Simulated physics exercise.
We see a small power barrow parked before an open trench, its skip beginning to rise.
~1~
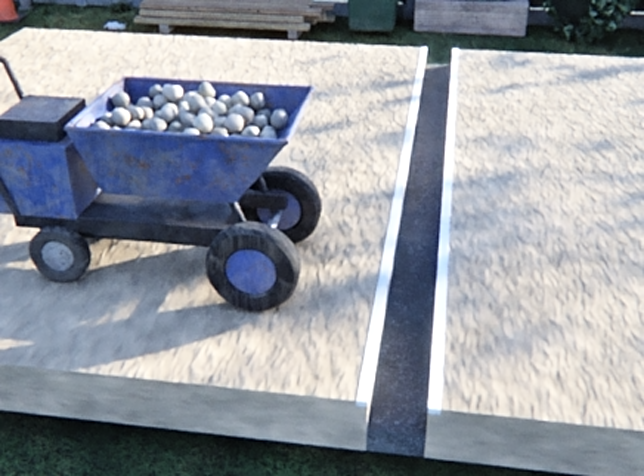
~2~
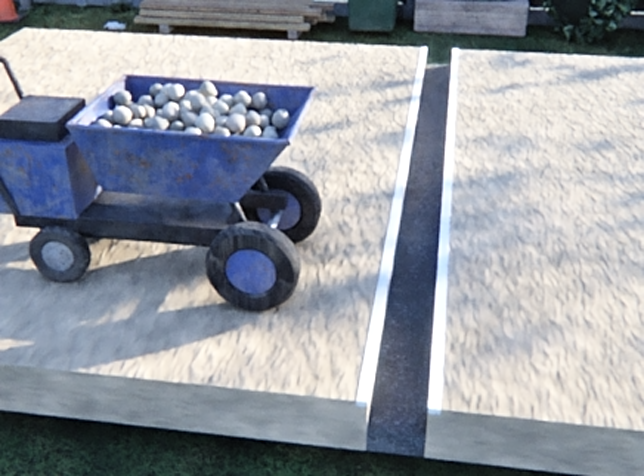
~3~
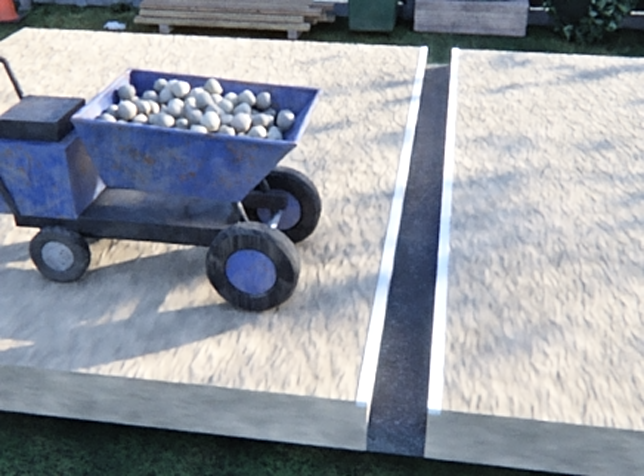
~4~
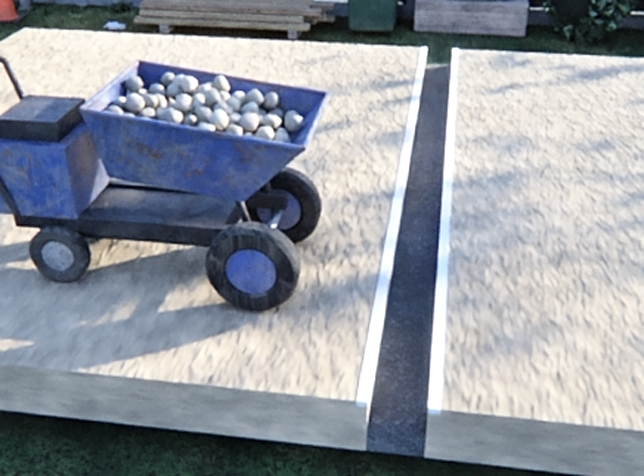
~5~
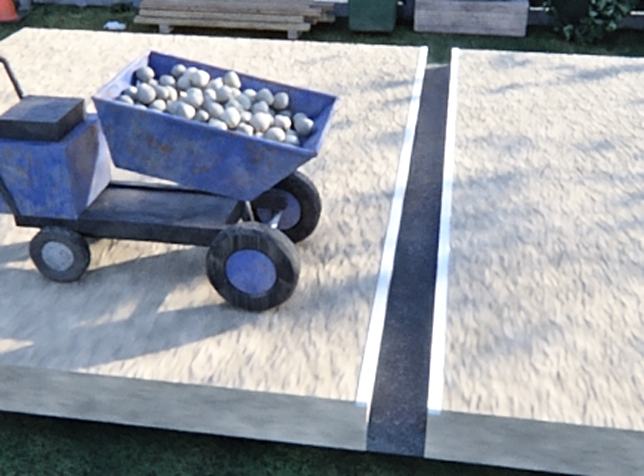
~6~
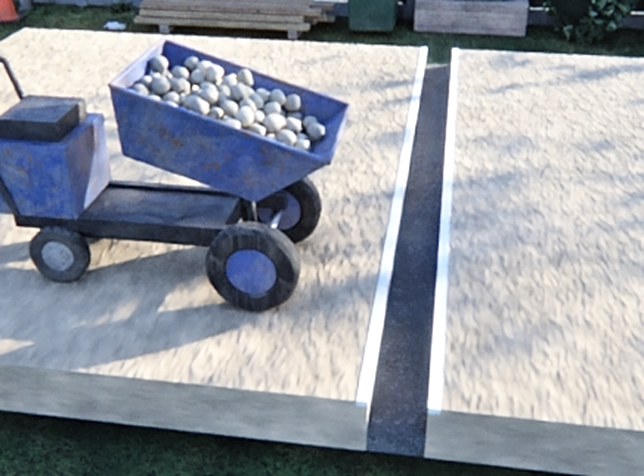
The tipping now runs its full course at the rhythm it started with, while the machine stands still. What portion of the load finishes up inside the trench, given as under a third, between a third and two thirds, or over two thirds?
The share in the trench is a third or more but not above two thirds.
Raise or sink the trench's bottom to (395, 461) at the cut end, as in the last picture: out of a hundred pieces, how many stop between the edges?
Estimated share: Approx. 50 %.
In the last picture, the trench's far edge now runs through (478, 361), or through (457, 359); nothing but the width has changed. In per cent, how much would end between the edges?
Estimated share: Try 1 approx. 80 in a hundred, try 2 approx. 60 in a hundred.
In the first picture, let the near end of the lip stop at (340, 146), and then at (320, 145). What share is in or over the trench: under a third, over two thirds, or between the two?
At the first place less than a third, at the second less than a third.
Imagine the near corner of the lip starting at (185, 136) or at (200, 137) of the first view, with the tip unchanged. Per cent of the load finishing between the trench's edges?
Some 40 in a hundred, then some 40 in a hundred.
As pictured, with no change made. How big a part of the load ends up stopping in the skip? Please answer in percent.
All told, it is near 0 percent.
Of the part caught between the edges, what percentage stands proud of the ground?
My estimate would be close to 35 per cent.
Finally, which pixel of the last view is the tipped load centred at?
Resting centre, last frame: Roughly (443, 281).
Just after the last frame, skip tipped steeply; every one in the skip.
A moment on, skip tipped right over; the larger part in the skip; about a tenth in or heaped over the trench; about a tenth beyond it; about a tenth falling.
Further on, skip tipped right over; about a tenth in the skip; roughly a third in or heaped over the trench; roughly half beyond it.
When it is over, skip tipped right over; just a few in the skip; roughly half in or heaped over the trench; roughly half beyond it.
